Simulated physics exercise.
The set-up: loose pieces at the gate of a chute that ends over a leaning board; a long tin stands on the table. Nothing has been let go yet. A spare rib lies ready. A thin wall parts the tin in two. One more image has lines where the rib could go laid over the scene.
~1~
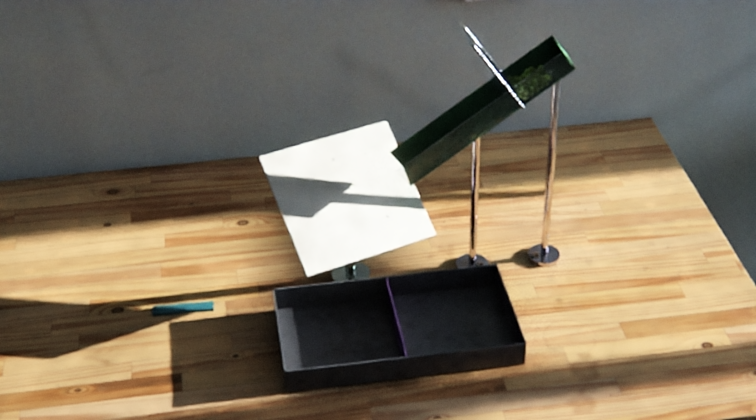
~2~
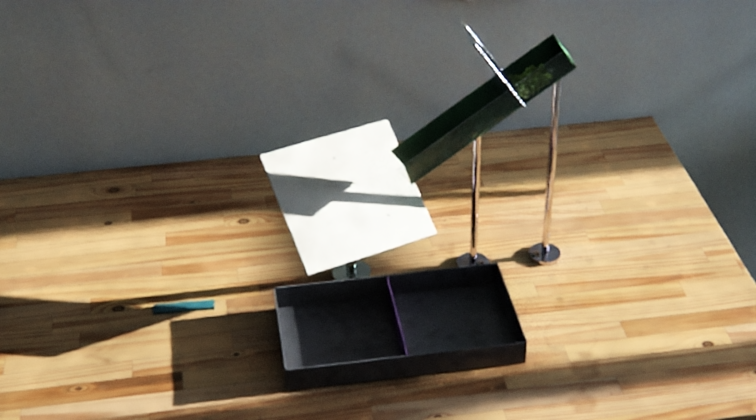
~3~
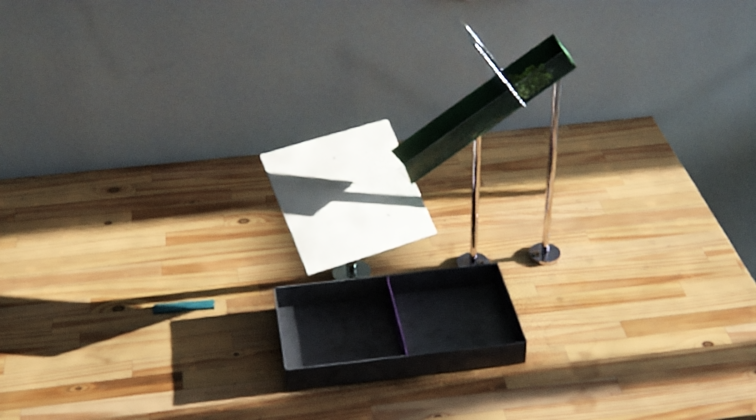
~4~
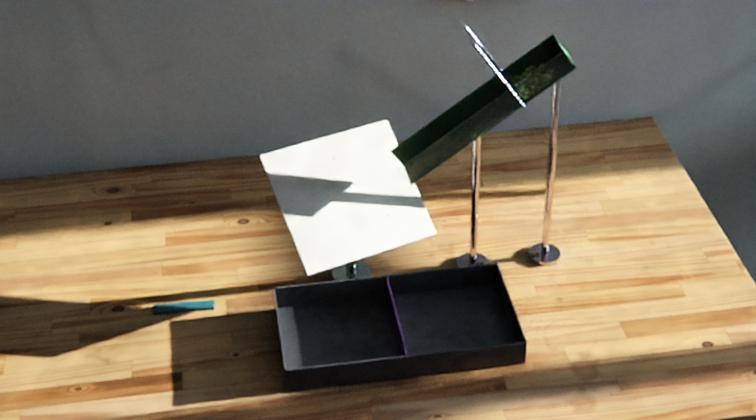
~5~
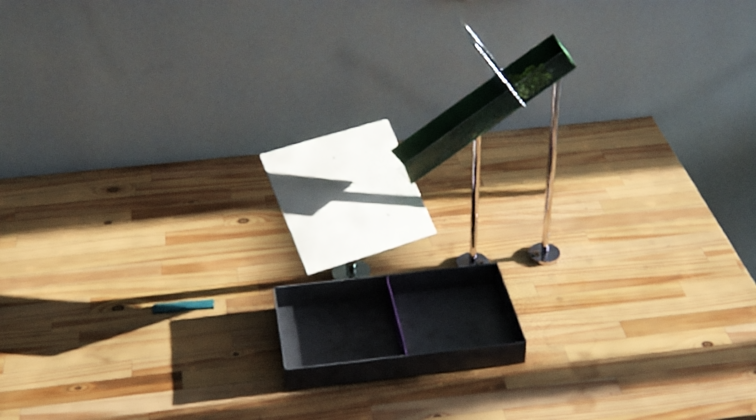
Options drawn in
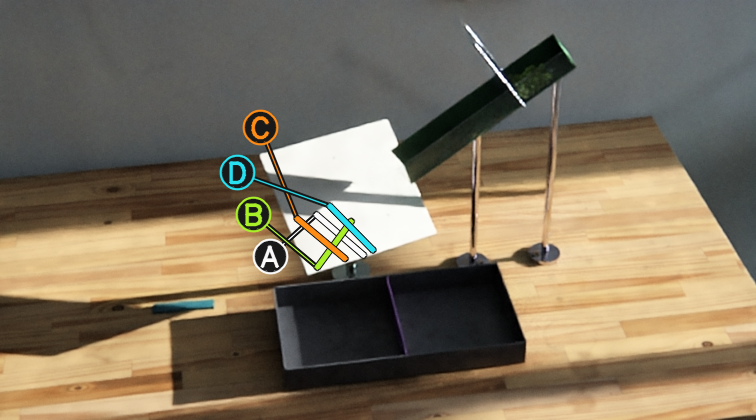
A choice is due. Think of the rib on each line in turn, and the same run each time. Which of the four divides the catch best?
Use line A.
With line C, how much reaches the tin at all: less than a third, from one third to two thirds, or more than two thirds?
It is more than two thirds.
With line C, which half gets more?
The left half.
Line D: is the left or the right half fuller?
The right half.
On the marked copy, line A from (316, 214) to (363, 255); line B from (351, 221) to (317, 267); line C from (297, 218) to (345, 258); line D from (329, 205) to (373, 250).
For line A, of what is caught, roughly half in the left half, roughly half in the right.
For line B, of what is caught, almost all in the left half, about a tenth in the right.
For line C, of what is caught, almost all in the left half, about a tenth in the right.
For line D, of what is caught, about a tenth in the left half, the larger part in the right.
